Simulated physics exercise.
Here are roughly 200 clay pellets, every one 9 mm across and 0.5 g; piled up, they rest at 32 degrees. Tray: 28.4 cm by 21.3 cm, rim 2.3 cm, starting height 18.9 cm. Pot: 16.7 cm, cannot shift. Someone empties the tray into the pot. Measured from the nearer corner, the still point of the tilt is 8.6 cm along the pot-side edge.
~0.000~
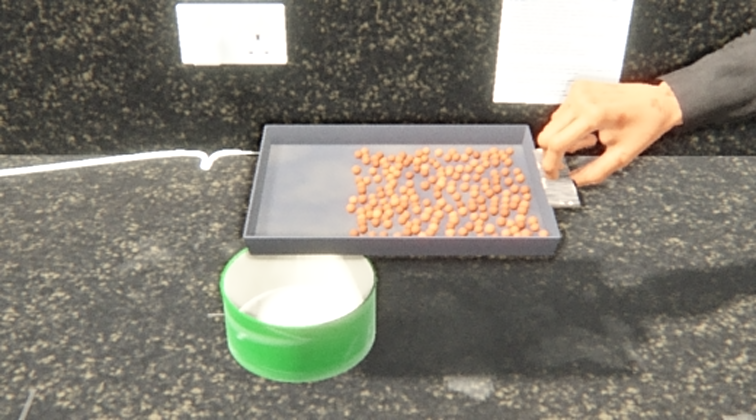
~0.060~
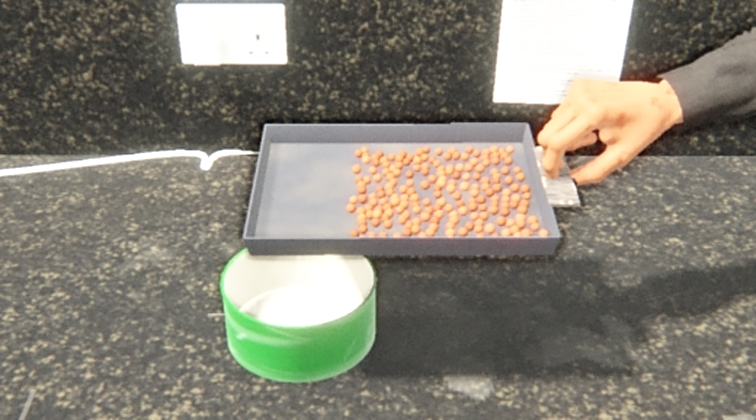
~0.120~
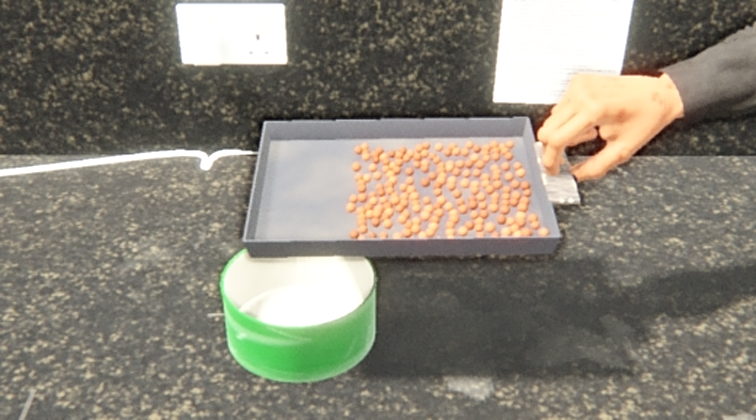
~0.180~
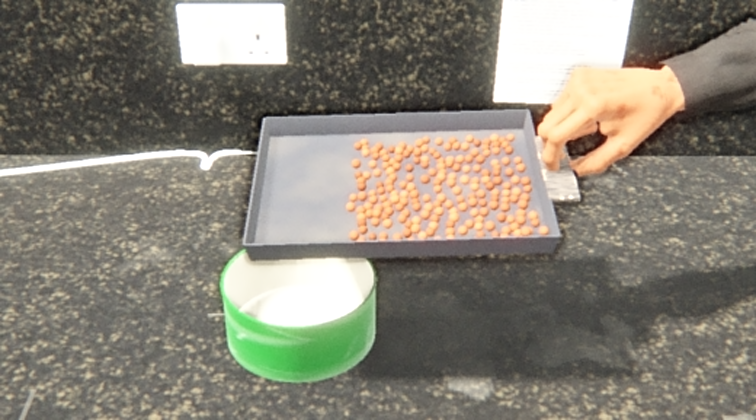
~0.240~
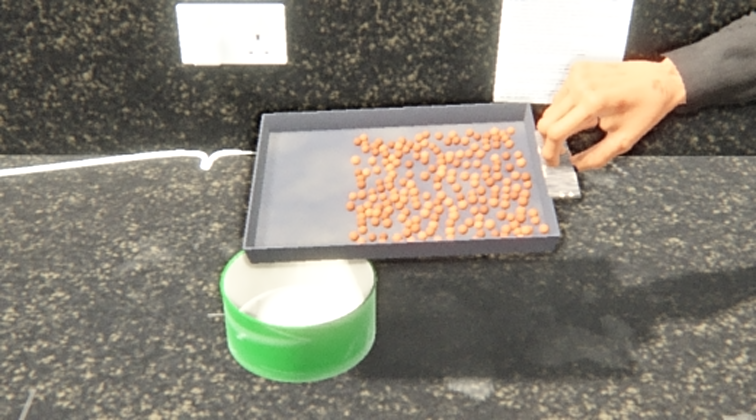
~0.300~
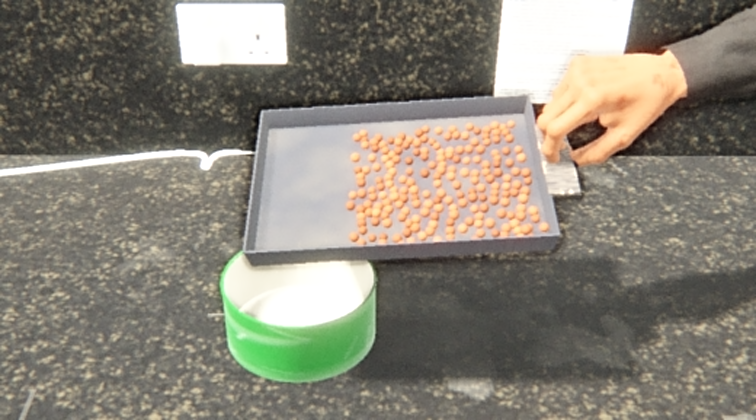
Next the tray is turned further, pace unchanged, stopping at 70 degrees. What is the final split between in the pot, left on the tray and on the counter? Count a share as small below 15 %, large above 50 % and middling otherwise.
Pot: Small. Left on the tray: Large. Counter: Small.
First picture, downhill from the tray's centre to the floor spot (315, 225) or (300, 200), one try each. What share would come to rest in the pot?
Some 0 and 0 per cent.
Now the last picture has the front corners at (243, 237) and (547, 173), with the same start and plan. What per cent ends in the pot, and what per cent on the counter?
Pot 0 % / counter 10 %.
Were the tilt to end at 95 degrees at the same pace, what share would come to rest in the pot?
It would be near 25 per cent.
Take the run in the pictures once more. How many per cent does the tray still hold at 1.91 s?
It's roughly 100 percent.
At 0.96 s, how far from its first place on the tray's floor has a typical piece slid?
Displacement on the tray: Roughly 7 cm.
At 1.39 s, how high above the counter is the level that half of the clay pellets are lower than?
Median height: Approx. 20 cm.
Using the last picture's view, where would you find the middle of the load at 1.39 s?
By then the middle of the load sits around (402, 225).
After 0.96 s, tilt 38 degrees; the tray holds 100 %, the pot 0 %.
After 1.39 s, tilt 57 degrees; the tray holds 100 %, the pot 0 %.
Then, at 1.91 s, tilt 70 degrees; the tray holds 100 %, the pot 0 %.
At rest (2.2 s), pot 0 %, tray 100 %, counter 0 %.
